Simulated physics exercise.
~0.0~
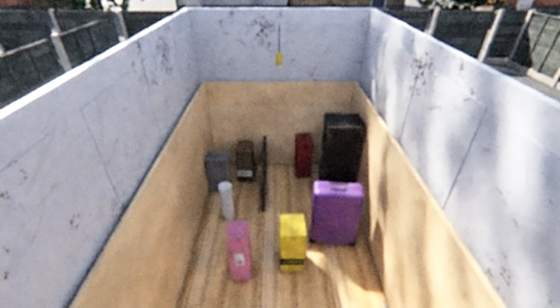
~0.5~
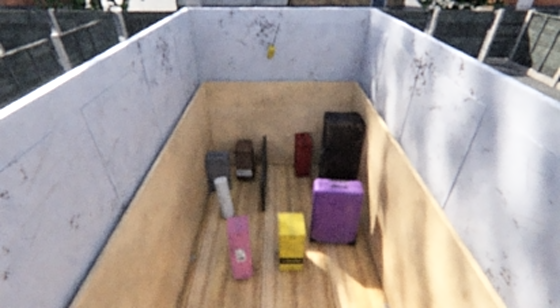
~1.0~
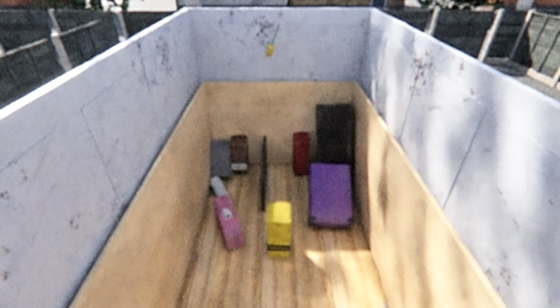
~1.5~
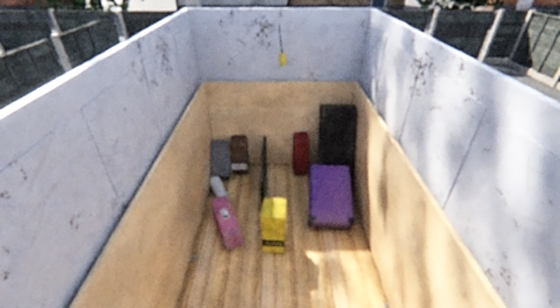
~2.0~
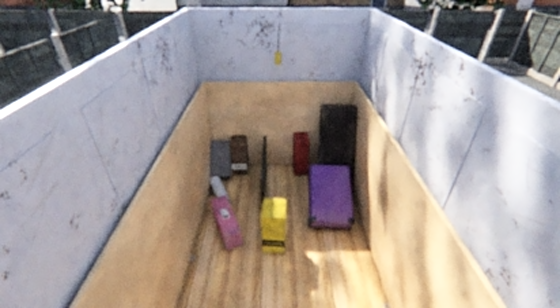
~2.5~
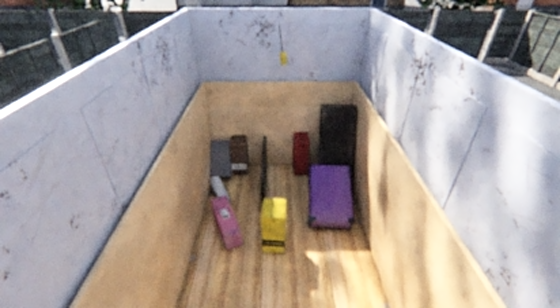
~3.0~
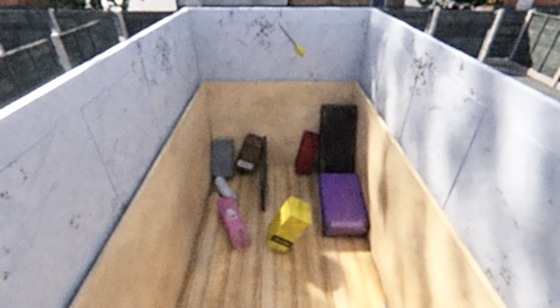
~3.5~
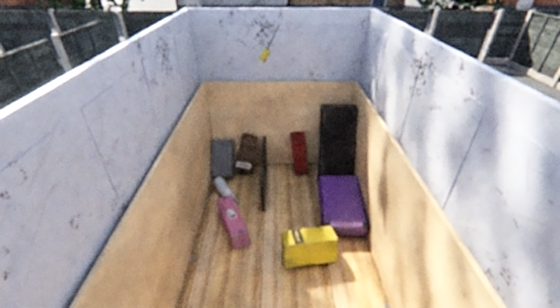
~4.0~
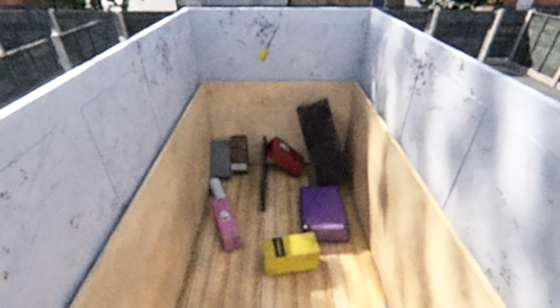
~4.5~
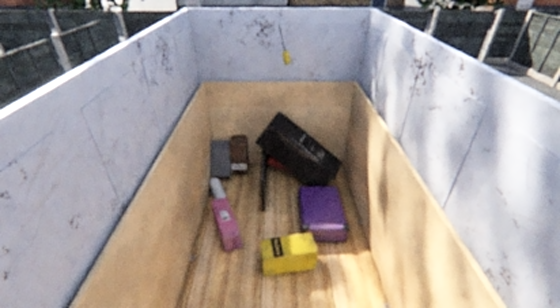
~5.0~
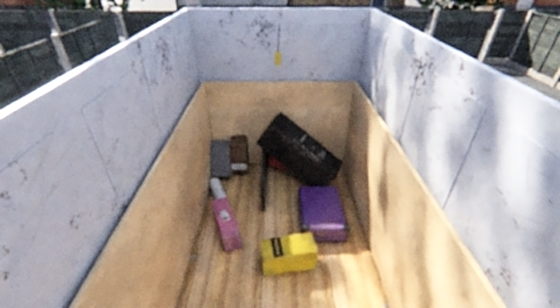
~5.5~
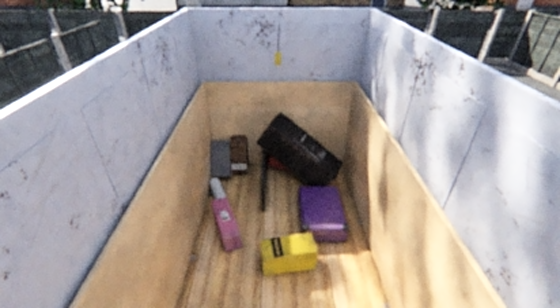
The footage shows several boxes, cases and a white canister standing in a van's load bay as they shift and lean, with the pink box tipping; the yellow box then topples rightward, and the red and black ones tip left, before everything settles with the black box leaning.
